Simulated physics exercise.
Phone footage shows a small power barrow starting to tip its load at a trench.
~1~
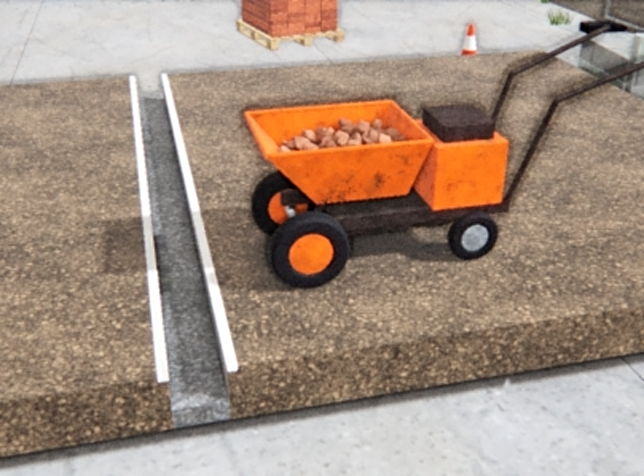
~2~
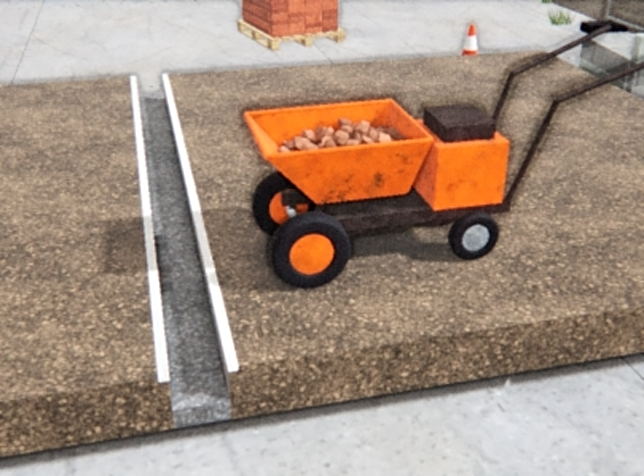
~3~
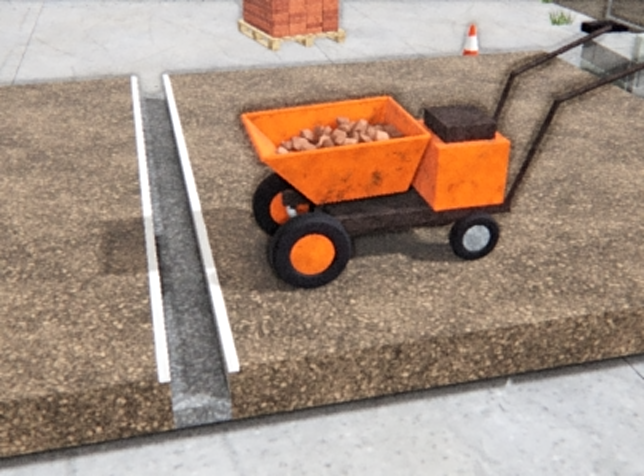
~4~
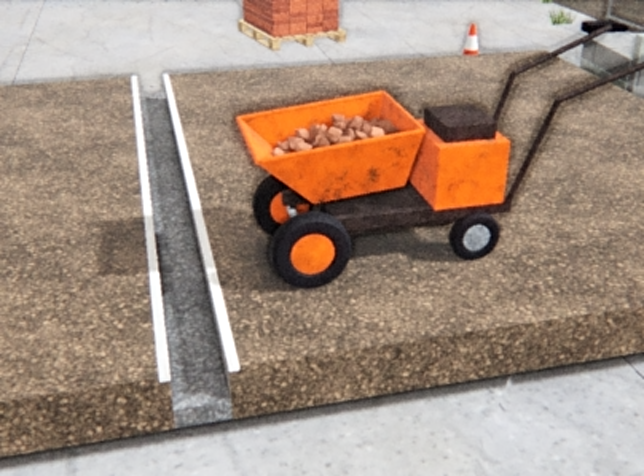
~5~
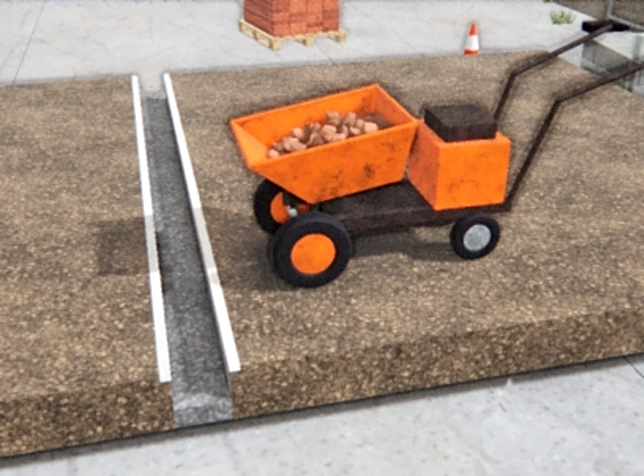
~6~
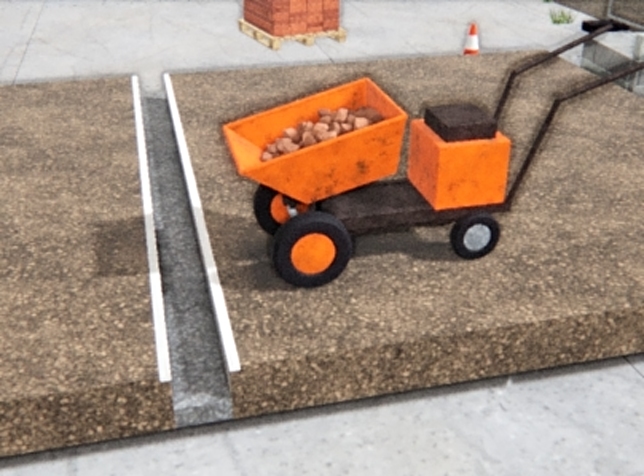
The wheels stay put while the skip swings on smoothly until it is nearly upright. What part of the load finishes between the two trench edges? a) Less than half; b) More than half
b, more than half.
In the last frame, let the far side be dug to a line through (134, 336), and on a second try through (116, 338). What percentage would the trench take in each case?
I'd expect close to 100 in a hundred and then close to 100 in a hundred.
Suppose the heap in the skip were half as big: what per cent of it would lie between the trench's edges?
Roughly 90 %.
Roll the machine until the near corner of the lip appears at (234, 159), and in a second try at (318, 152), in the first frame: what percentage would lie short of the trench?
0 and 20 percent, in that order.
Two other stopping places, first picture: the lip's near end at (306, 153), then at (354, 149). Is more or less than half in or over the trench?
One after the other: The greater share and the lesser share.
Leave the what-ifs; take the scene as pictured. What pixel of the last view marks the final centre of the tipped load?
Roughly pixel (177, 290).
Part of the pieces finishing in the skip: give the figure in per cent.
It is some 0 percent.
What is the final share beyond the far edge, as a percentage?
I'd estimate about 25 per cent of the load.
Soon, skip tipped steeply; all in the skip.
A while on, skip tipped right over; about two thirds in the skip; about a quarter in or heaped over the trench; a small part beyond it.
Towards the end, skip tipped right over; a stray few in the skip; most in or heaped over the trench; about a quarter beyond it.
Finally, skip tipped right over; a stray few in the skip; most in or heaped over the trench; about a quarter beyond it.
